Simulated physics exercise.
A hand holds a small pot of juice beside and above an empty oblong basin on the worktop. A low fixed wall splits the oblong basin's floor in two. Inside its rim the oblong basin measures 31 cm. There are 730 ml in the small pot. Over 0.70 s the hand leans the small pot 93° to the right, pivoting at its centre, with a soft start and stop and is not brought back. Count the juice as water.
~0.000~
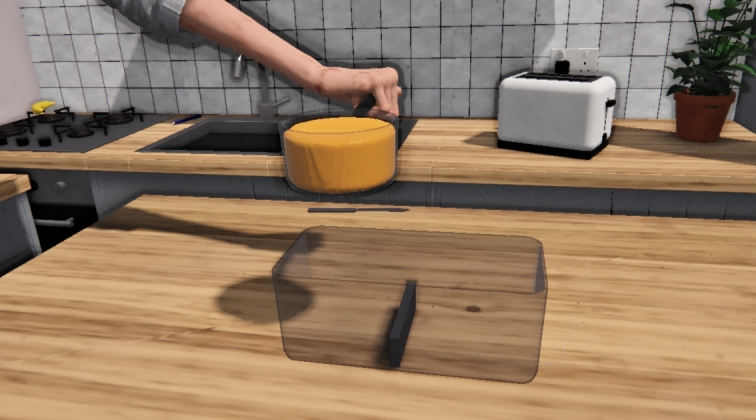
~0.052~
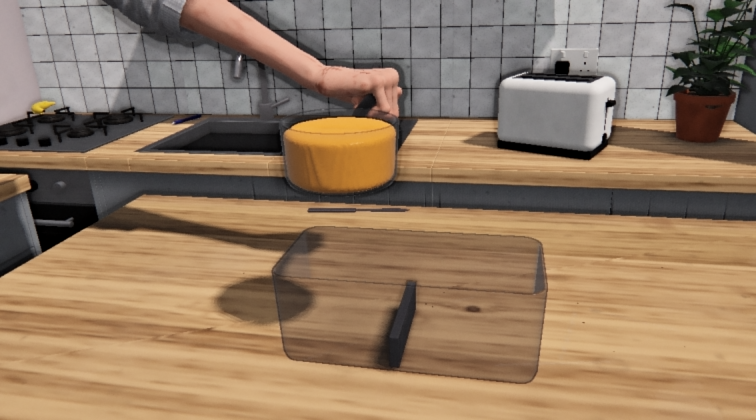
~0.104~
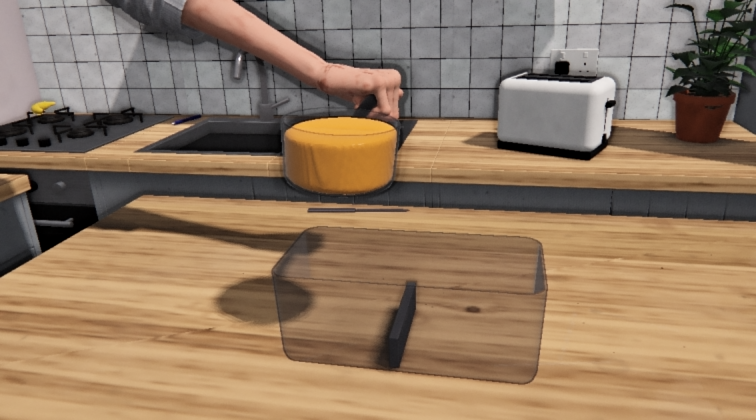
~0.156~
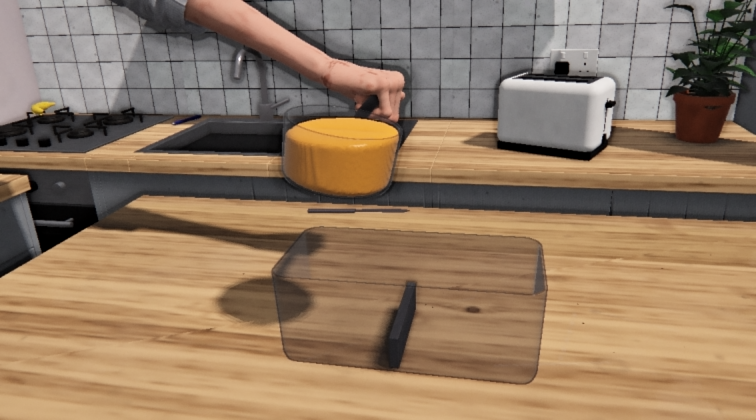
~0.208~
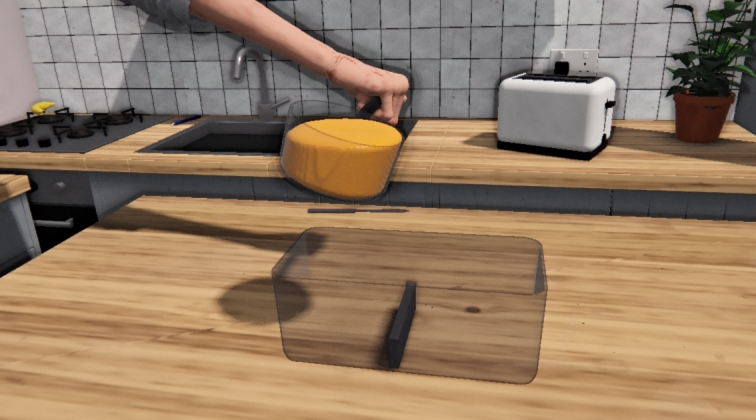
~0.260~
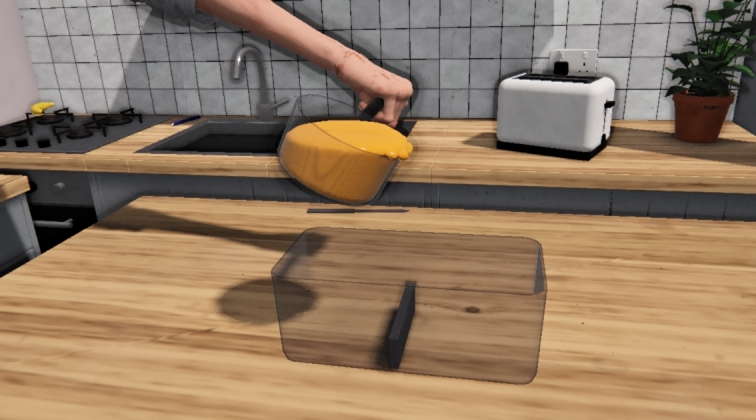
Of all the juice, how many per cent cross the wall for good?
Roughly 90 per cent is past the wall.
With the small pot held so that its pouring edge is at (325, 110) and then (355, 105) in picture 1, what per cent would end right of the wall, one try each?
First 25, then 70 per cent.
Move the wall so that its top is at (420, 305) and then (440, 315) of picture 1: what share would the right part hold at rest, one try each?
First 90, then 65 per cent.
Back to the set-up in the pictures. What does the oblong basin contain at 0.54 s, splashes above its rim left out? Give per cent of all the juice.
Some 24 per cent.
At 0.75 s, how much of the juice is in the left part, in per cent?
Near 3 in a hundred.
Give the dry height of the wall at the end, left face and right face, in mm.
Some 38 mm on the left and 12 mm on the right.
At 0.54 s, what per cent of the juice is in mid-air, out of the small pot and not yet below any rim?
About 38 per cent.
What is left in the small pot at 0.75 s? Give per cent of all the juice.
About 10 per cent.
By 0.54 s the tilt is 82° and 38 per cent is still to pour, 0 is left of the wall and 25 right of it.
By 0.75 s the tilt is 93° and 11 per cent is still to pour, 3 is left of the wall and 79 right of it.
By 0.96 s the tilt is 93° and 3 per cent is still to pour, 7 is left of the wall and 86 right of it.
By 1.20 s the tilt is 93° and 1 per cent is still to pour, 8 is left of the wall and 90 right of it.
At rest 9 per cent lies left of the wall, 90 right of it and 1 outside.
